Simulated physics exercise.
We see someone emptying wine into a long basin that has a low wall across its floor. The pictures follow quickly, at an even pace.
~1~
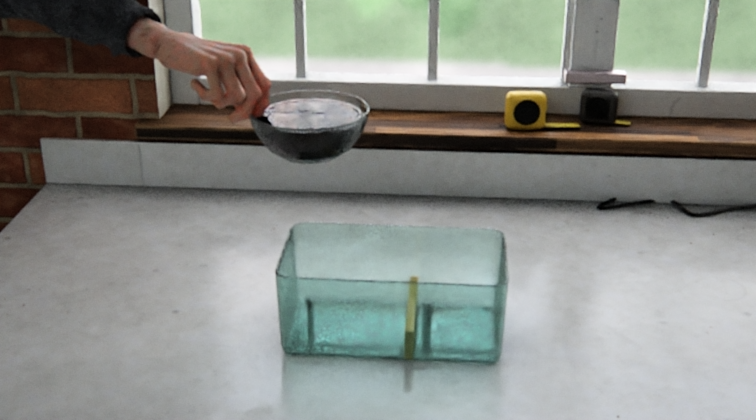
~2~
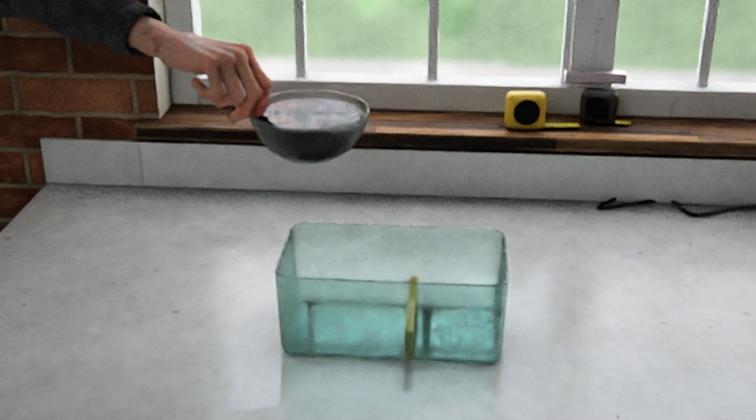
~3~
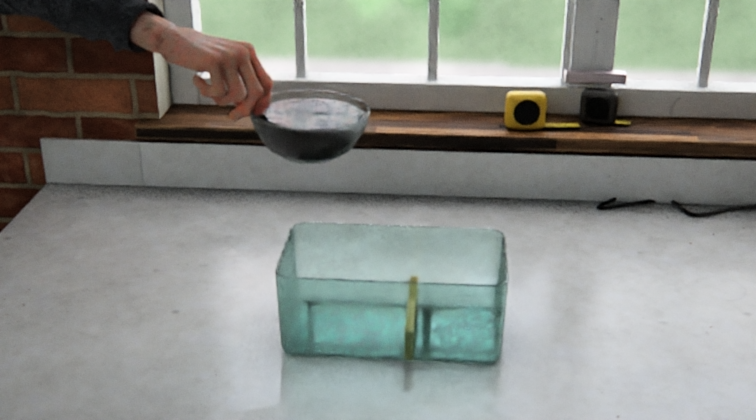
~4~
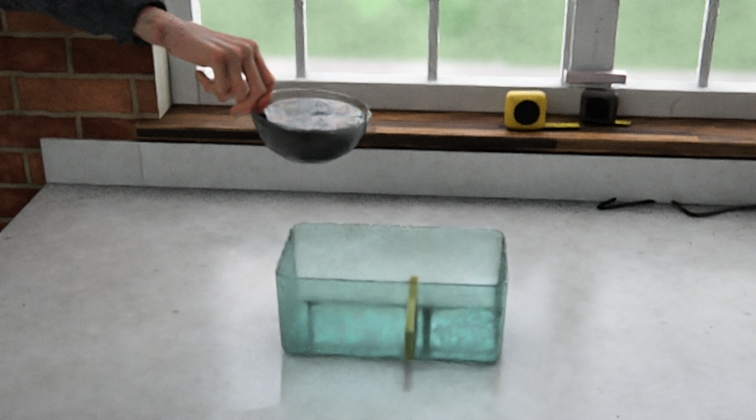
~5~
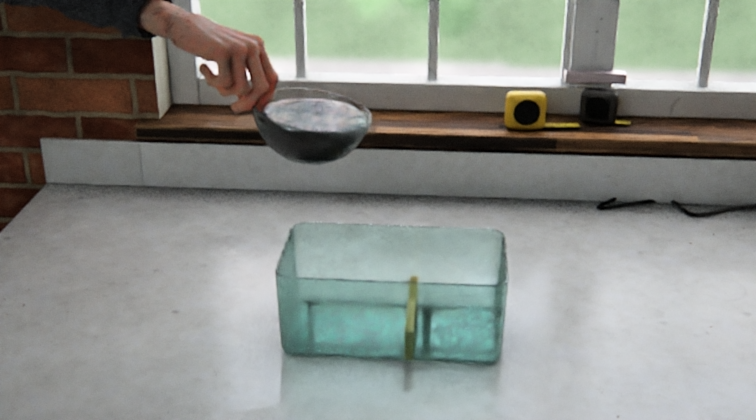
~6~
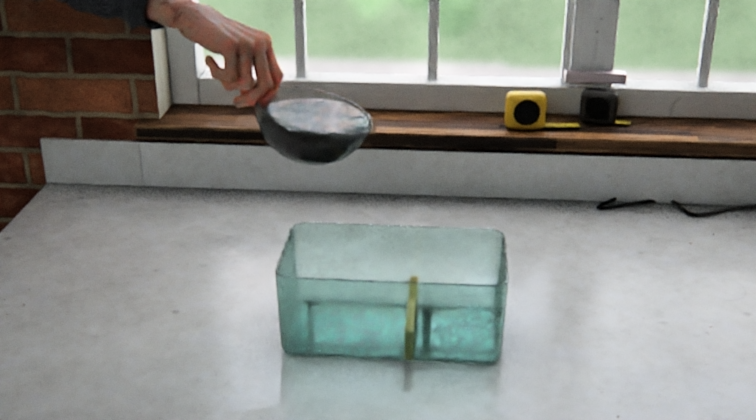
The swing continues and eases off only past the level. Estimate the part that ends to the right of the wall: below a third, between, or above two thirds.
The share right of the wall is between a third and two thirds.
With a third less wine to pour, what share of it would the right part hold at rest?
It comes to 40 per cent or so.
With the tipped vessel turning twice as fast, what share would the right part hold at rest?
It comes to 25 per cent or so.
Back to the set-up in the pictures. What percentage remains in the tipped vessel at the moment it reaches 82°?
Some 15 per cent.
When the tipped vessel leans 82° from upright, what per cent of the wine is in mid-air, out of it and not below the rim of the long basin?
Close to 55 per cent.
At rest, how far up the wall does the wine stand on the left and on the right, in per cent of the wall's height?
Some 20 per cent left and 40 right.
A moment on, the tilt is 82° and 16 per cent is still to pour, 5 is left of the wall and 25 right of it.
Next, the tilt is 118° and 0 per cent is still to pour, 42 is left of the wall and 56 right of it.
Then the tilt is 120° and 0 per cent is still to pour, 43 is left of the wall and 56 right of it.
Later the tilt is 120° and 0 per cent is still to pour, 43 is left of the wall and 56 right of it.
At rest 43 per cent lies left of the wall, 56 right of it and 1 outside.
